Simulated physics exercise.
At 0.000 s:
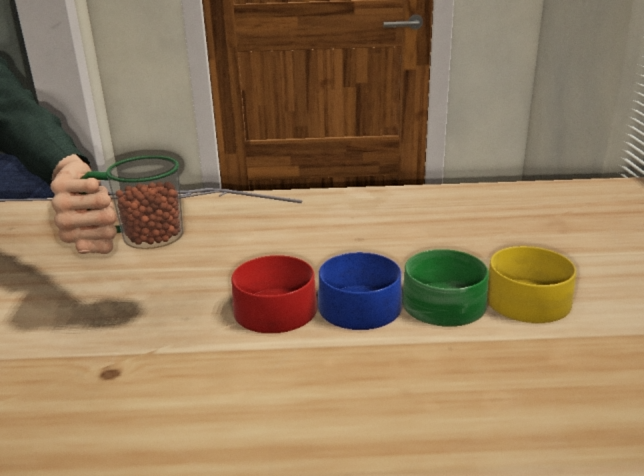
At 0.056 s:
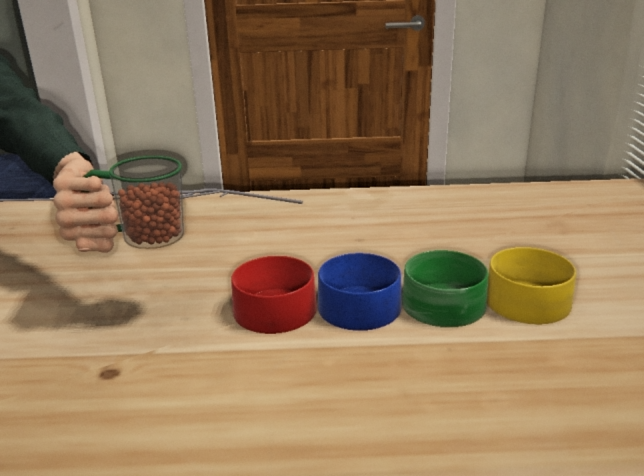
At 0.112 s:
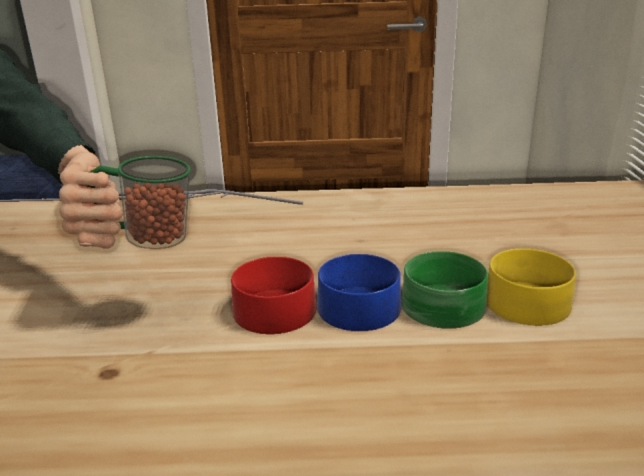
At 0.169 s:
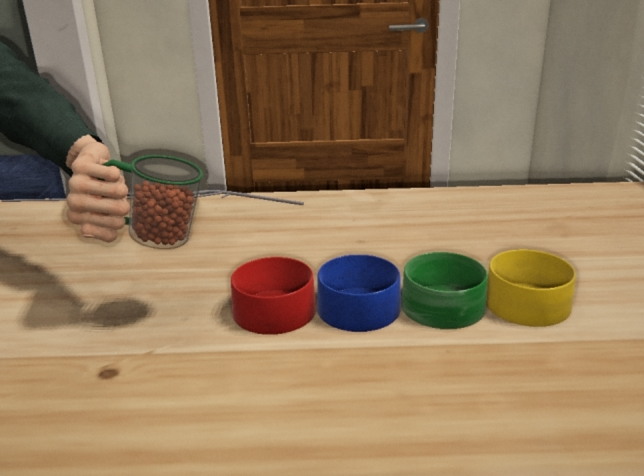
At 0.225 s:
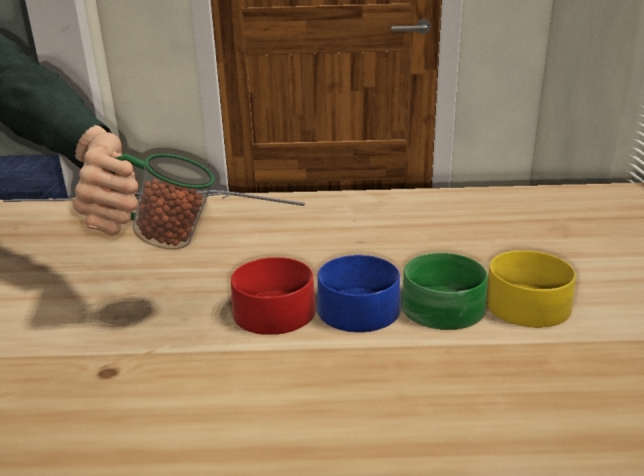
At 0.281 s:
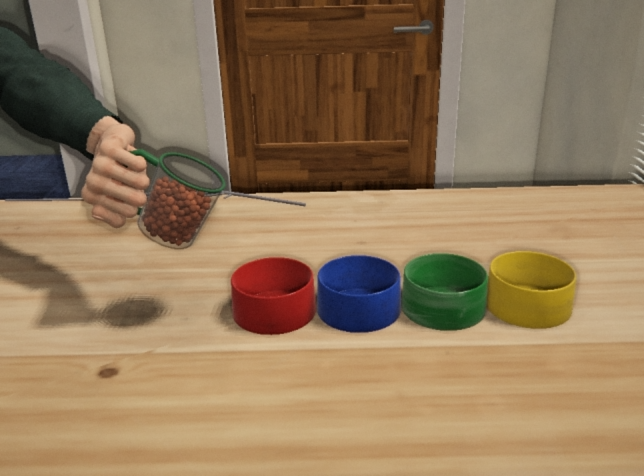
On a wooden table in front of a brown door, a hand lifted a clear, green-rimmed cup of small reddish balls slightly and tilted it rightward, while red, blue, green and yellow dishes stayed still.
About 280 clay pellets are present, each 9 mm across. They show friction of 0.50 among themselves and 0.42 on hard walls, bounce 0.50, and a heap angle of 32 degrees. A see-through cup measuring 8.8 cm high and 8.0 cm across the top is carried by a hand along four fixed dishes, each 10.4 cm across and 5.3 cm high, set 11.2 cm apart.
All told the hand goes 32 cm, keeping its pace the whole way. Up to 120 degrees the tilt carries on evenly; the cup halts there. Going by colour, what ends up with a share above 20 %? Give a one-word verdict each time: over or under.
Verdicts: Red dish under, blue dish over, green dish under, yellow dish under, counter under.
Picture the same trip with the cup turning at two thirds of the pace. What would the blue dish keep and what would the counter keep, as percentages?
I'd expect blue to end at 40 and the counter at 10.
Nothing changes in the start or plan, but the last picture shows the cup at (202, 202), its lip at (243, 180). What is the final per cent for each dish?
It'd finish with red at 0, blue at 0, green at 100 and yellow at 0.
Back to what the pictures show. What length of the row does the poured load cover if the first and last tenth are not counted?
I'd estimate close to 7 cm.
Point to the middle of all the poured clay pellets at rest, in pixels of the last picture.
My guess is close to (363, 298).
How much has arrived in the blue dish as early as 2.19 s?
Close to 90 per cent at that point.
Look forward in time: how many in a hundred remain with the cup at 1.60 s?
Roughly 0 %.
Then, at 1.07 s, tilt 120 degrees; cup holds 50 %, red 5 %, blue 30 %.
Then, at 1.60 s, tilt 120 degrees; cup holds 0 %, red 5 %, blue 90 %.
Then, at 2.19 s, tilt 120 degrees; cup holds 0 %, red 5 %, blue 90 %.
By 2.5 s all is still; red 5 %, blue 90 %, green 0 %, yellow 0 %, counter 5 %.
